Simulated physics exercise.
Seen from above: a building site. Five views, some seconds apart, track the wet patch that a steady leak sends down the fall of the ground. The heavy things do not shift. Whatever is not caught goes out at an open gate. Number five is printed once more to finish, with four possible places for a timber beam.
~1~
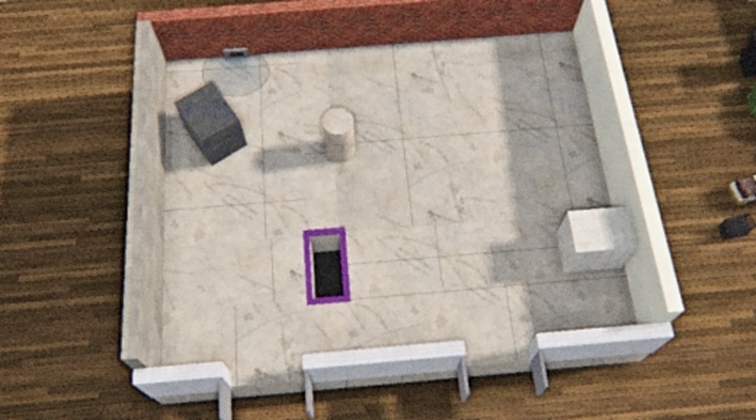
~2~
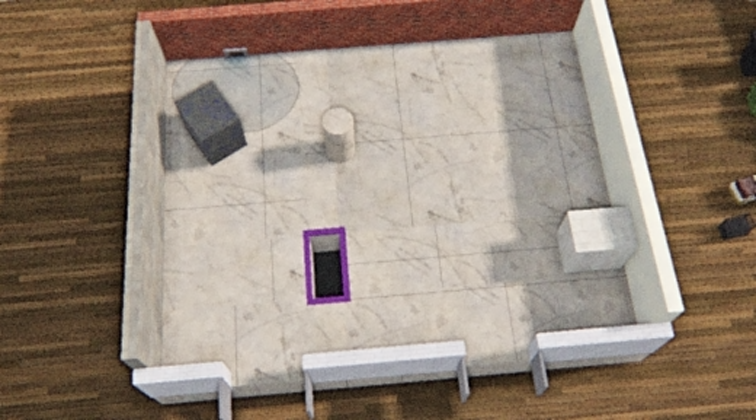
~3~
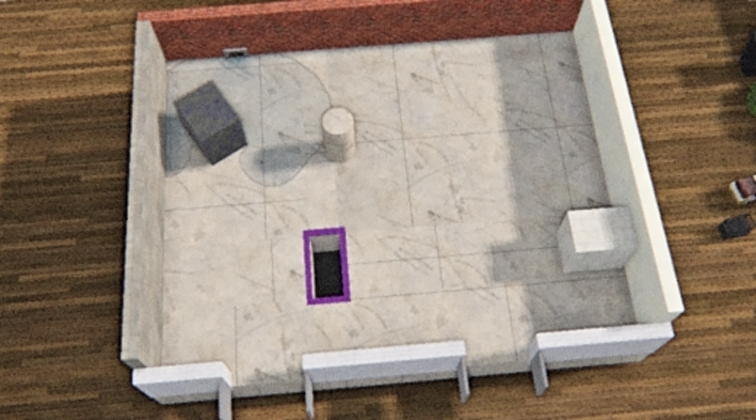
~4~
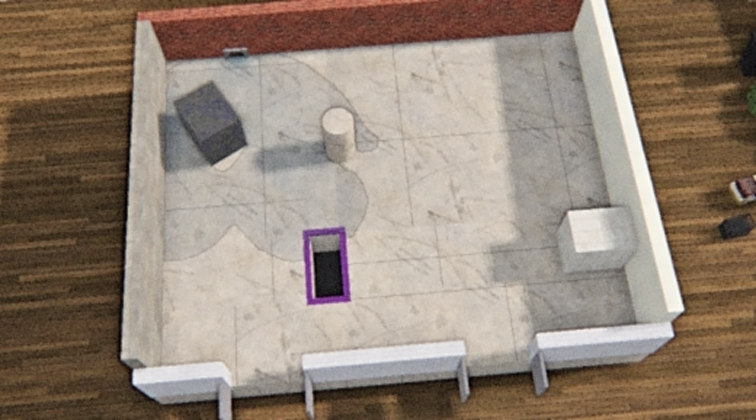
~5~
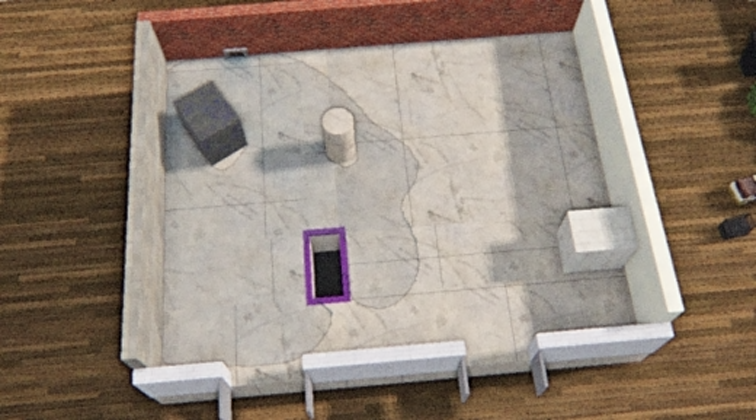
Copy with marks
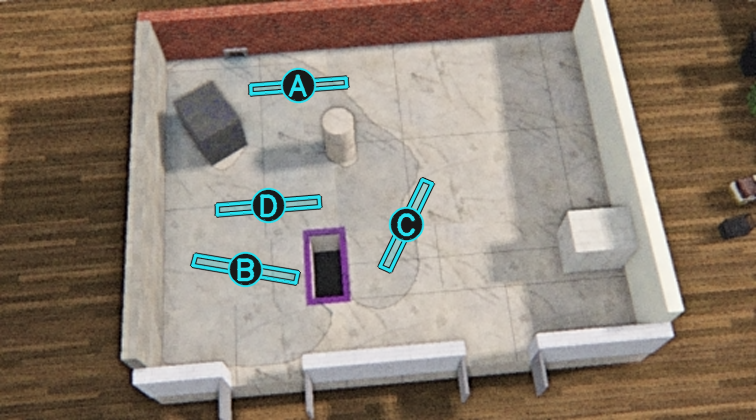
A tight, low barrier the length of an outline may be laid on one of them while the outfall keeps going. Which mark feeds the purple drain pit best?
The answer is position B.
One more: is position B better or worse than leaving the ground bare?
Better.
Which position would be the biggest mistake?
Here it is position D.
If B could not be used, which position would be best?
C it is.
On the marked copy, A from (250, 89) to (346, 82); B from (194, 260) to (296, 277); C from (385, 268) to (427, 181); D from (217, 210) to (319, 201).
For position A, about 21 % of the stream goes into the purple drain pit, about 73 % out by the gates.
For position B, about 63 % of the stream goes into the purple drain pit, about 34 % out by the gates.
For position C, about 35 % of the stream goes into the purple drain pit, about 61 % out by the gates.
For position D, about 7 % of the stream goes into the purple drain pit, about 88 % out by the gates.
